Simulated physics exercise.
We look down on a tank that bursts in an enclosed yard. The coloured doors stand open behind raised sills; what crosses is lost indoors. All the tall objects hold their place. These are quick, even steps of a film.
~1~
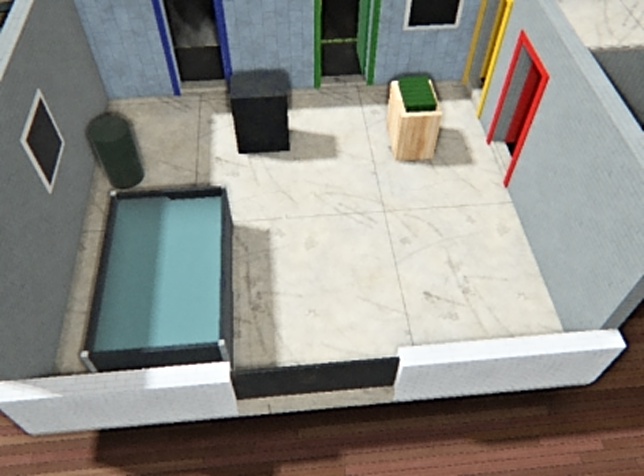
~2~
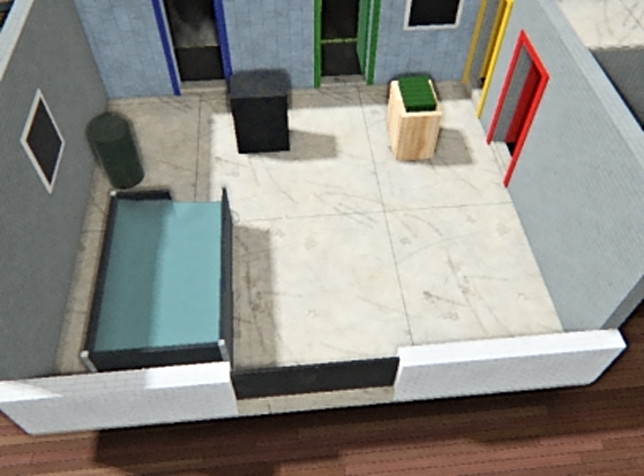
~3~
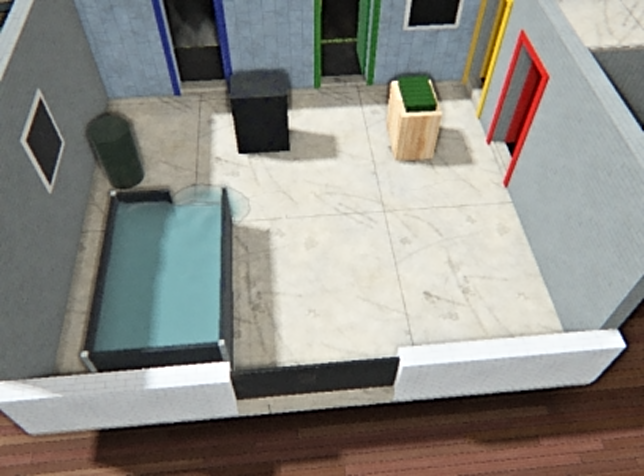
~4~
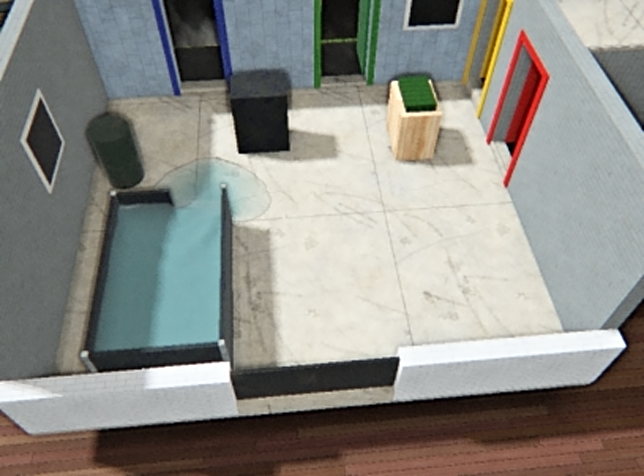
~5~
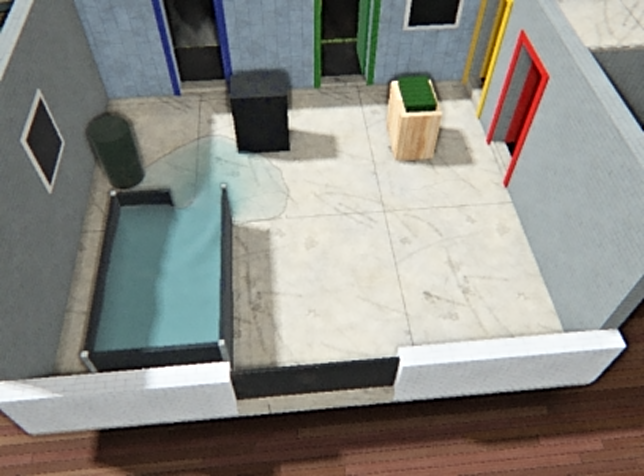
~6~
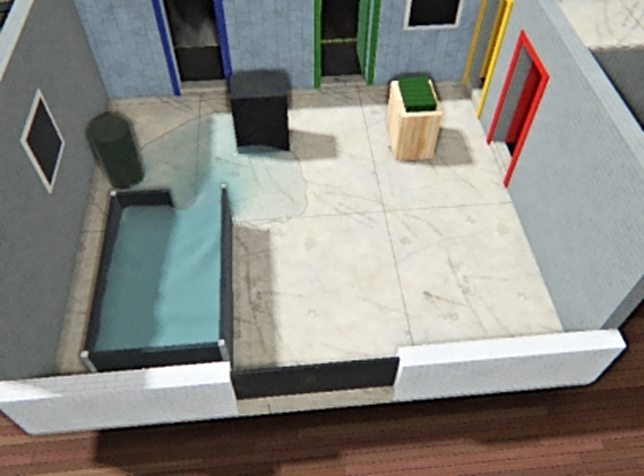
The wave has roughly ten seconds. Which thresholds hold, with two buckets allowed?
In the end: The green door stays under that; the red door stays under that; the yellow door stays under that; the blue door takes more than that.
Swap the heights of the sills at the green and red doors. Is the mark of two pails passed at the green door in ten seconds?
Green is under.
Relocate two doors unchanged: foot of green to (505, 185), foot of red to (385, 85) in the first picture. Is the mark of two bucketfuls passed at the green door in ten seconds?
Green keeps below it.
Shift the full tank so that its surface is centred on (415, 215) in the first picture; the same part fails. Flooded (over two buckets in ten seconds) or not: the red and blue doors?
In short: Red door floods, blue door holds.
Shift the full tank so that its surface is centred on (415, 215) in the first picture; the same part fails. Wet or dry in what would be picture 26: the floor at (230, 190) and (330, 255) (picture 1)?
In turn: Awash, clear.
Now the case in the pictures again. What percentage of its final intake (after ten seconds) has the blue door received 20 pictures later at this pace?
Roughly 75 per cent.
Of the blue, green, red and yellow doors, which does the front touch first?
I say the blue door.
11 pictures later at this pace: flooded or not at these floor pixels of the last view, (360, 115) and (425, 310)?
As listed: Wet, no water.
A moment on, water covers 25 % of the floor; the green door not reached, the red door not reached, the yellow door not reached, the blue door over two buckets in.
Next, water covers 40 % of the floor; the green door wet at the sill, nothing in, the red door not reached, the yellow door not reached, the blue door far over two buckets in.
Then, water covers 50 % of the floor; the green door wet at the sill, nothing in, the red door wet at the sill, nothing in, the yellow door wet at the sill, nothing in, the blue door far over two buckets in.
Later, water covers 75 % of the floor; the green door under two buckets in, the red door wet at the sill, nothing in, the yellow door wet at the sill, nothing in, the blue door far over two buckets in.
In the end, water covers 90 % of the floor; the green door under two buckets in, the red door wet at the sill, nothing in, the yellow door wet at the sill, nothing in, the blue door far over two buckets in.
